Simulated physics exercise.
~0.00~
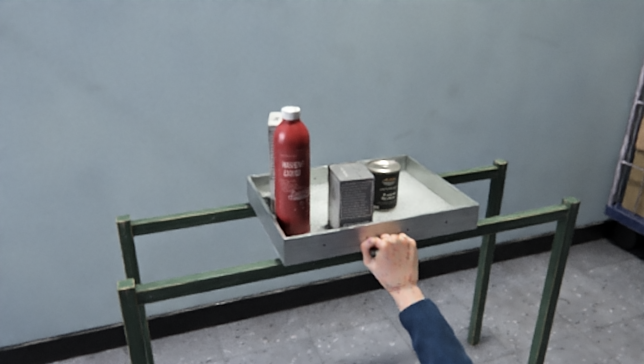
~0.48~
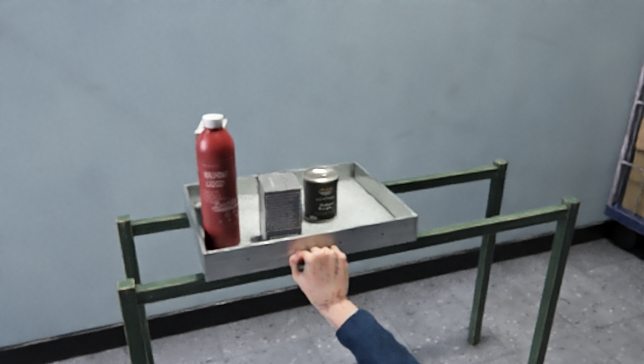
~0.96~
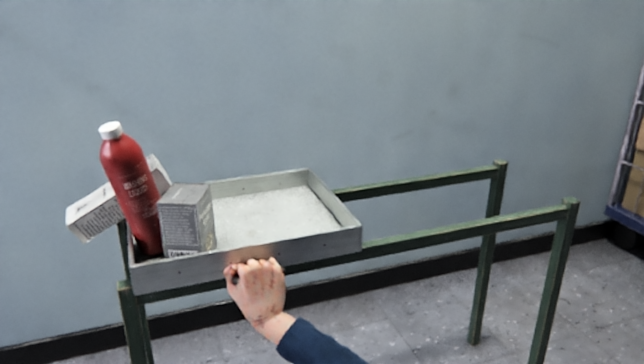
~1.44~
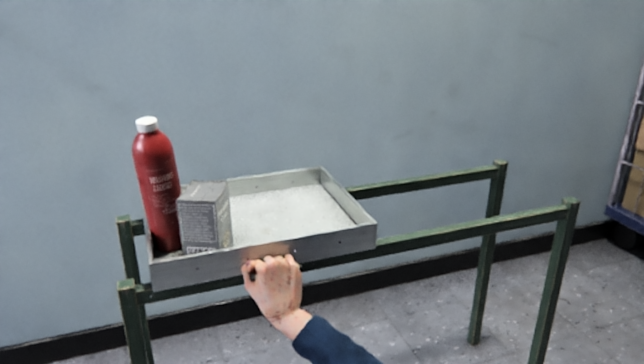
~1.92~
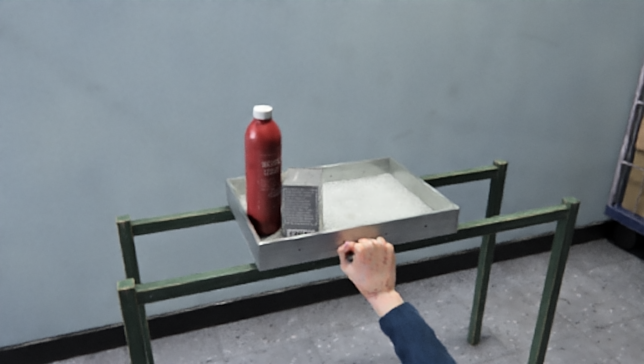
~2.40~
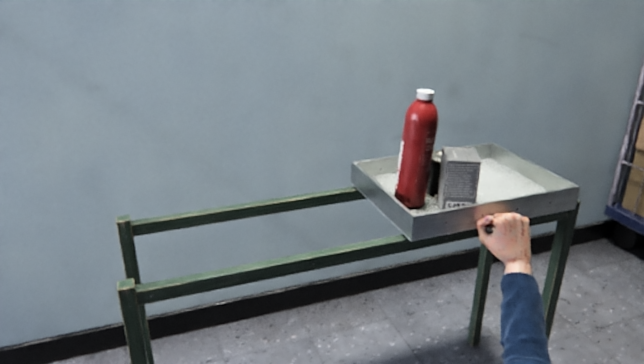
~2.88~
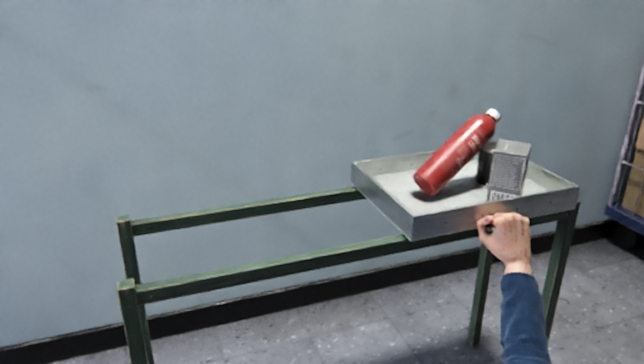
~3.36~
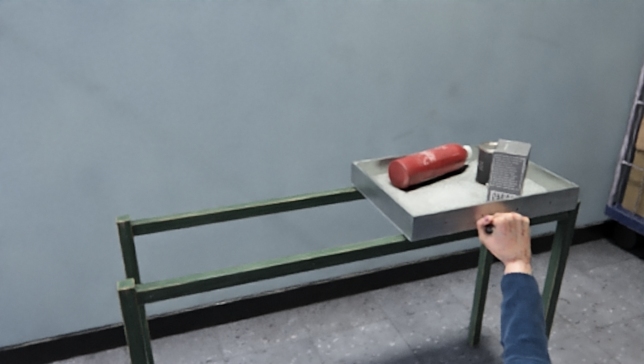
In this clip, a hand pushes a tray holding a red bottle, two cartons and a dark tin left along green rails, and the white carton tips off, then shoves it right, where the red bottle topples and ends lying beside the upright grey carton and tin.
